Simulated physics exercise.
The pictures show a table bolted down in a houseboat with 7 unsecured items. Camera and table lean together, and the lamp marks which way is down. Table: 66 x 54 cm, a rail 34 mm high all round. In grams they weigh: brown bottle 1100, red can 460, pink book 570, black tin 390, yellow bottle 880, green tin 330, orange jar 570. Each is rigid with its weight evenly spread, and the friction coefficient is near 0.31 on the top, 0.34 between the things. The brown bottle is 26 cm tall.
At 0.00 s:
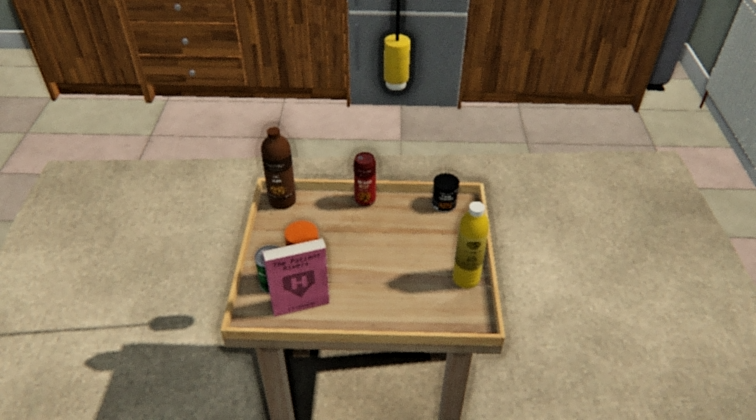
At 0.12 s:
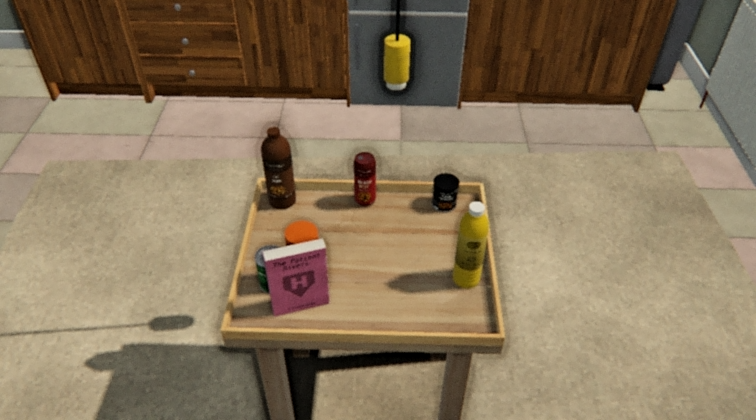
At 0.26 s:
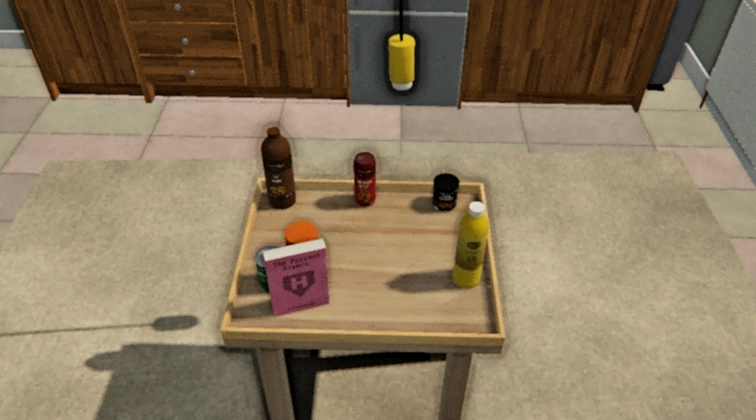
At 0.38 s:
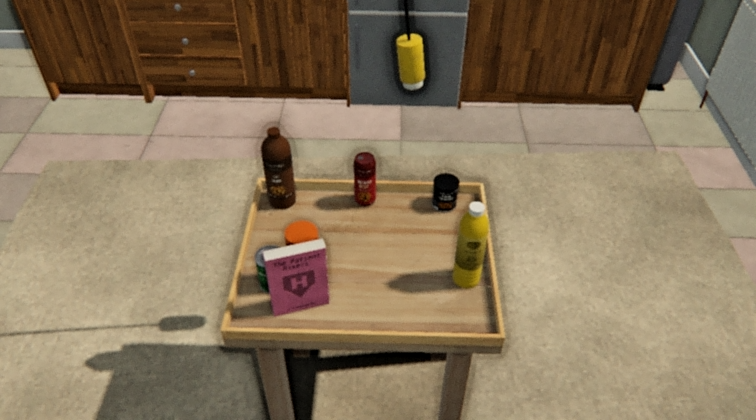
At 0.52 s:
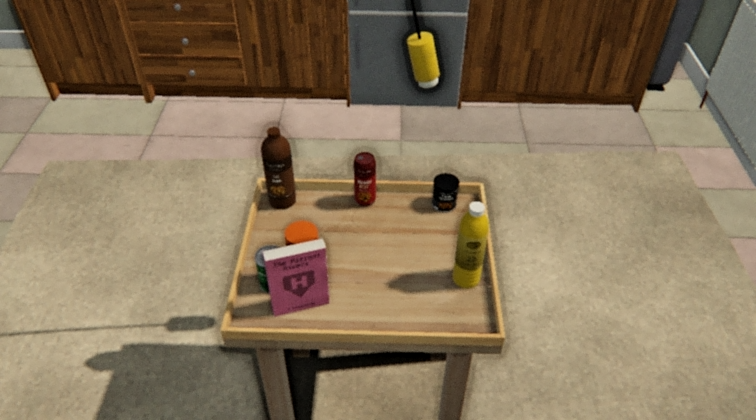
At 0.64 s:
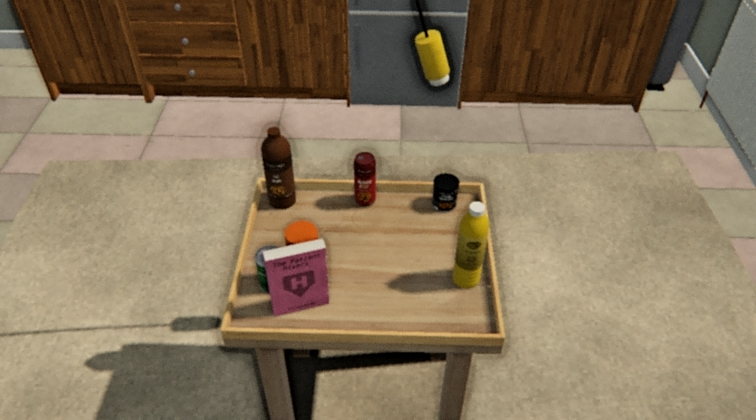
In a room with wooden cabinets, bottles, tins and a pink book stand on a rimmed table while a yellow cylinder hangs straight down behind them. The cylinder then swings steadily out to the right, its cord slanting more and more, while everything on the table stays in place.
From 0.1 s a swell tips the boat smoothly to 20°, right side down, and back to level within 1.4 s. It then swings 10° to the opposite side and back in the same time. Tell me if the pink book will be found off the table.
The pink book is still on the table.
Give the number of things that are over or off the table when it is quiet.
That comes to 1.
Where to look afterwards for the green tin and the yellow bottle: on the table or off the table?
The green tin is still on the table; the yellow bottle finishes off the table.
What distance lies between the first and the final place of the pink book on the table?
Some 4 cm.
After 1.24 s, floor tilted 6°, right side down; yellow bottle now off the table; pink book slid 4 cm near (313, 279); red can slid 3 cm.
After 1.64 s, floor tilted 1°, left side down; pink book slid 4 cm near (313, 279); red can slid 3 cm; brown bottle slid 3 cm.
At rest (3.4 s), off the table, yellow bottle; the other 6 in place, give or take 5 cm. In the last view, pink book near (313, 279).
